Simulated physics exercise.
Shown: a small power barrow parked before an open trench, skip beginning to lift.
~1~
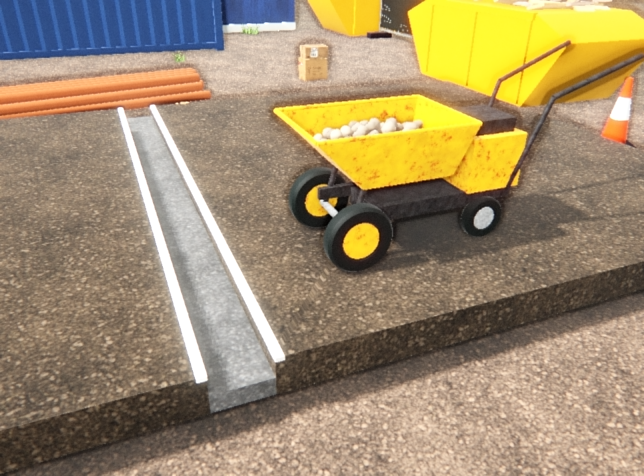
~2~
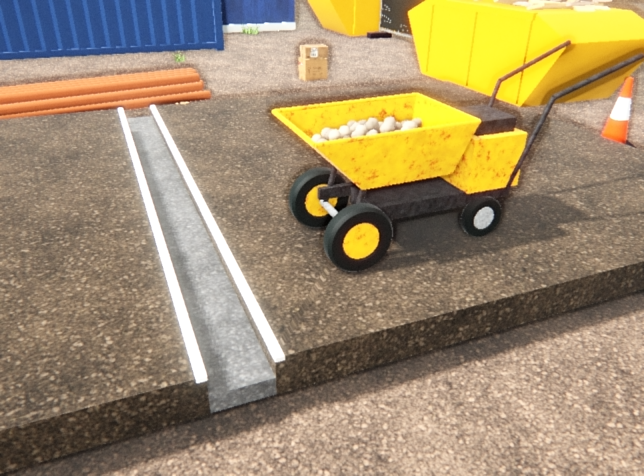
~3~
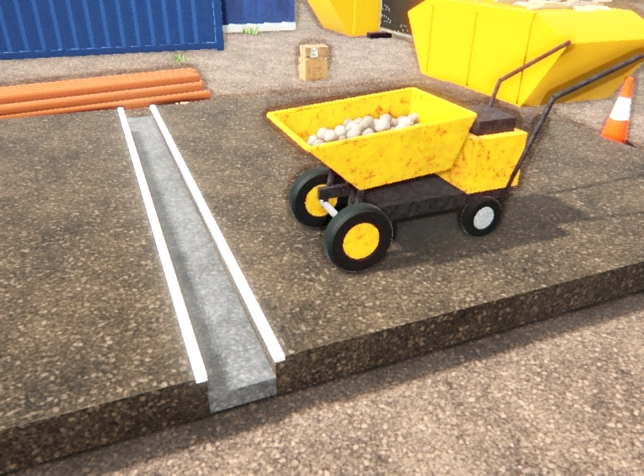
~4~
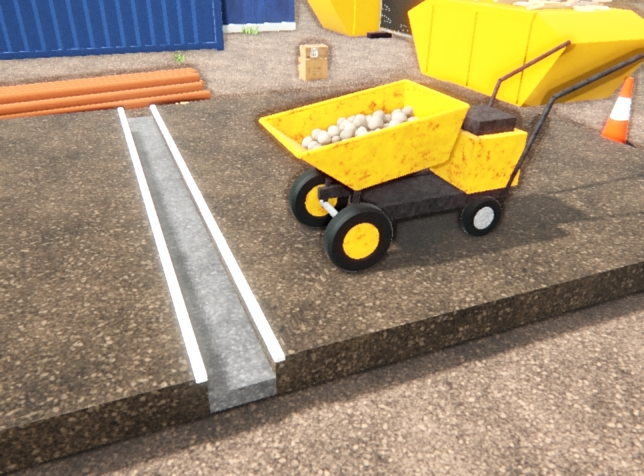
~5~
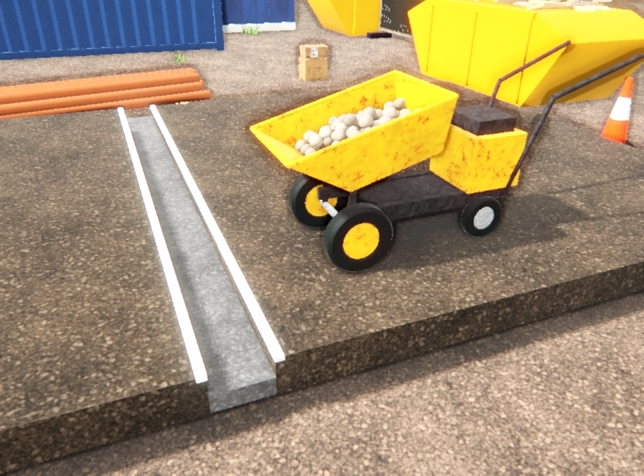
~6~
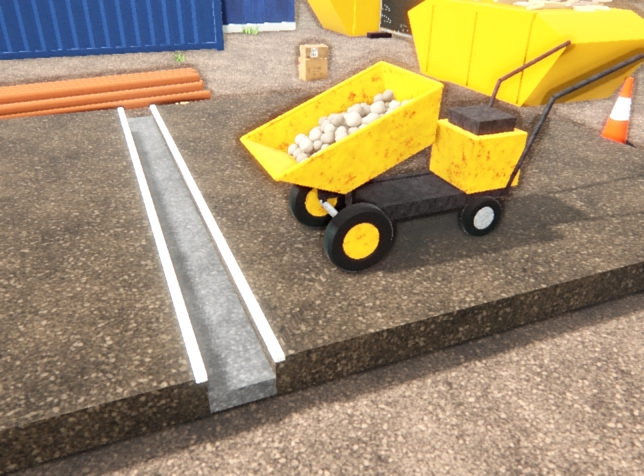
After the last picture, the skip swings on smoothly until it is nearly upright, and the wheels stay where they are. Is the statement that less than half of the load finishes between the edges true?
False.
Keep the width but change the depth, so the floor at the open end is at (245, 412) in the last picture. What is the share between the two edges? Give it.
That would give roughly 90 percent.
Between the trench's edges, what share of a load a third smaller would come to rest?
70 %, near enough.
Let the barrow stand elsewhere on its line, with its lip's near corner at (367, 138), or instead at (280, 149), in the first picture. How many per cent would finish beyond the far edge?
The first position yields around 0 per cent; the second yields around 40 per cent.
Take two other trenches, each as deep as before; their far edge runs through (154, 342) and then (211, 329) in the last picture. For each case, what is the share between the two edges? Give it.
In order, some 80 and some 50 percent.
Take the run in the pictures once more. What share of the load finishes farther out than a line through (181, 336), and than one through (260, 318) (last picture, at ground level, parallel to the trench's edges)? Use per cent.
Some 10 and some 70 per cent, respectively.
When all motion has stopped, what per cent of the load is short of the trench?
That share is about 0 percent.
Shortly afterwards, skip tipped steeply; the whole lot in the skip.
Next, skip tipped right over; near a third in the skip; only a few short of the trench; near half in or heaped over the trench; only a few beyond it.
Some moments later, skip tipped right over; near a quarter in the skip; only a few short of the trench; near two thirds in or heaped over the trench; a little beyond it.
In the end, skip tipped right over; near a quarter in the skip; only a few short of the trench; near two thirds in or heaped over the trench; a little beyond it.
